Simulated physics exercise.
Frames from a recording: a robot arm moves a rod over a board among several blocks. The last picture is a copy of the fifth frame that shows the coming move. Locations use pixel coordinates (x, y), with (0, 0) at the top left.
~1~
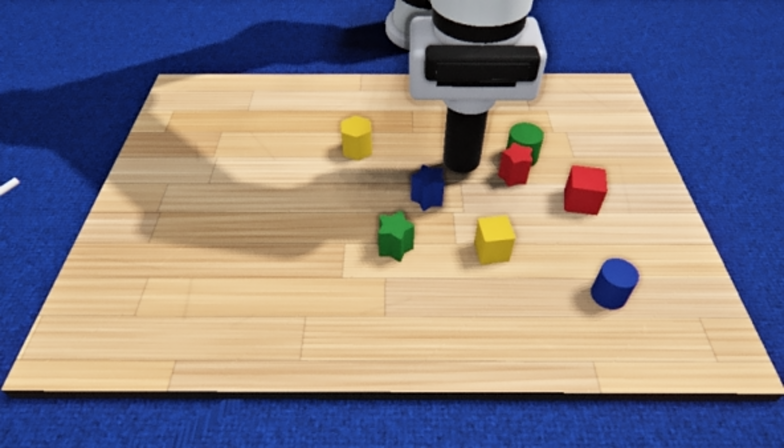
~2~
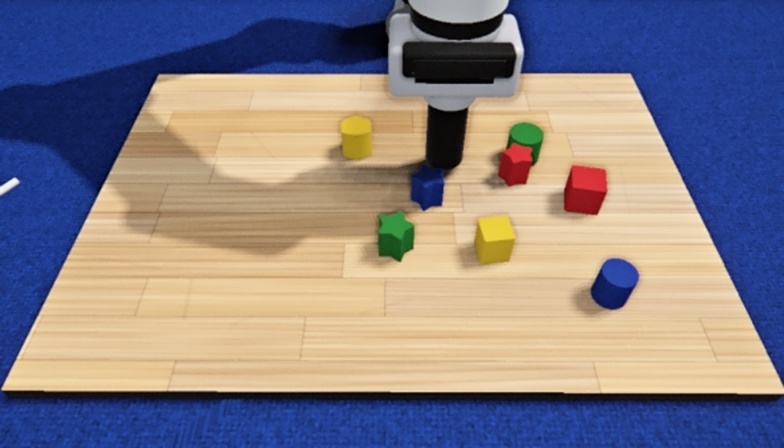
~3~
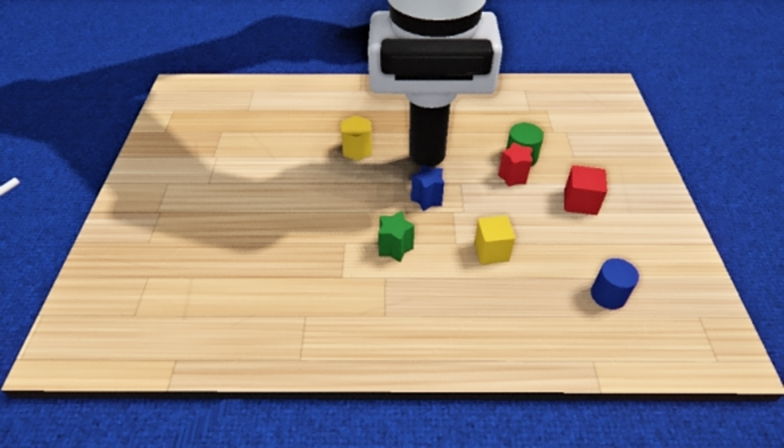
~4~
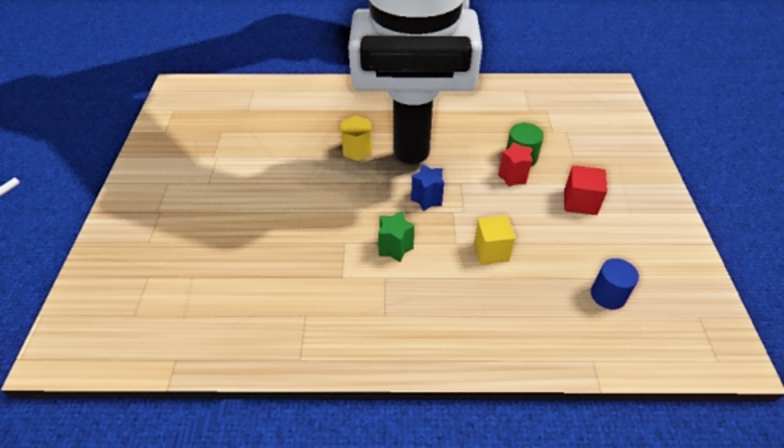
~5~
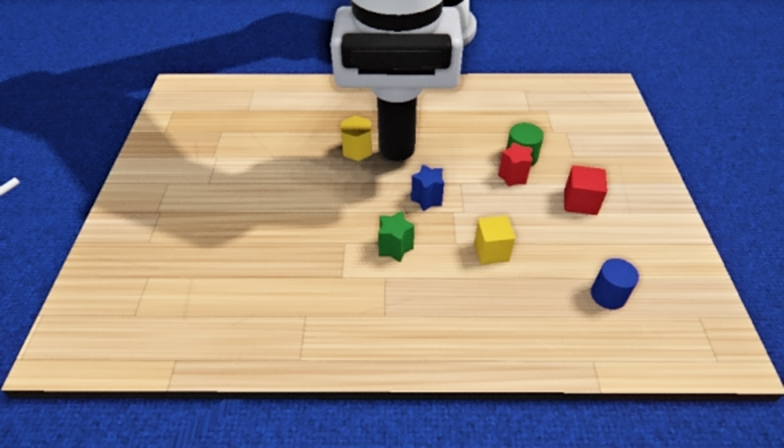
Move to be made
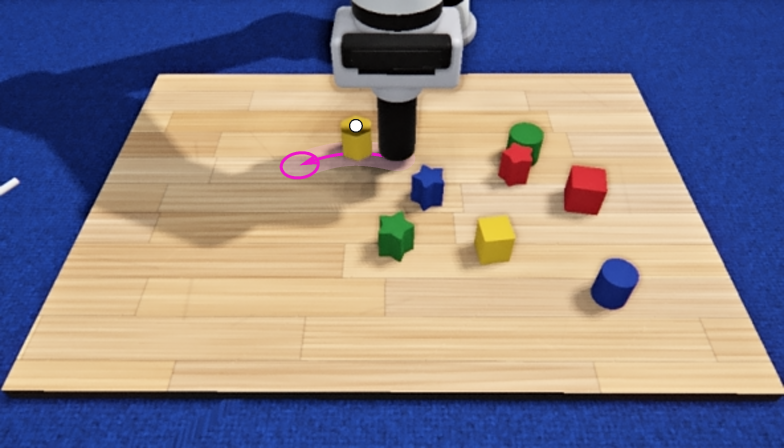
The video shows a robot arm moving a black rod steadily leftward over a wooden board, passing behind a blue star block and nearing a yellow hexagon block, while the red, green, yellow and blue blocks all stay still.
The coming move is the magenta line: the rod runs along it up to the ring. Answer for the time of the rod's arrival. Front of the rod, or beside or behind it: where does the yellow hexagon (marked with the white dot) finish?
It slips out to the side or back.
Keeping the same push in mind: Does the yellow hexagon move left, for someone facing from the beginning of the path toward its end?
No, it doesn't check out.
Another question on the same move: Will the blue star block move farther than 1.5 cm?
In short: No.
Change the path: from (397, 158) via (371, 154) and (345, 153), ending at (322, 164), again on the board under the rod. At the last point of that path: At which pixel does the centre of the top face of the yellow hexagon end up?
Answer: (313, 116).
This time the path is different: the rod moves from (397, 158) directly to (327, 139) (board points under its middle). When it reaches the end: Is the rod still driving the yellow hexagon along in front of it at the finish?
The answer is yes.
Drawn move, from (397, 158) through (365, 153) and (332, 156) to (300, 165); the dot is on the yellow hexagon.
The first path, step by step. One third of the way, rod at (364, 146); yellow hexagon at (333, 120), turned 20° clockwise.
Two thirds of the way, rod at (331, 148); yellow hexagon at (312, 114), turned 65° clockwise.
At the end, rod at (298, 157); yellow hexagon at (311, 114), turned 70° clockwise; blue star block still.
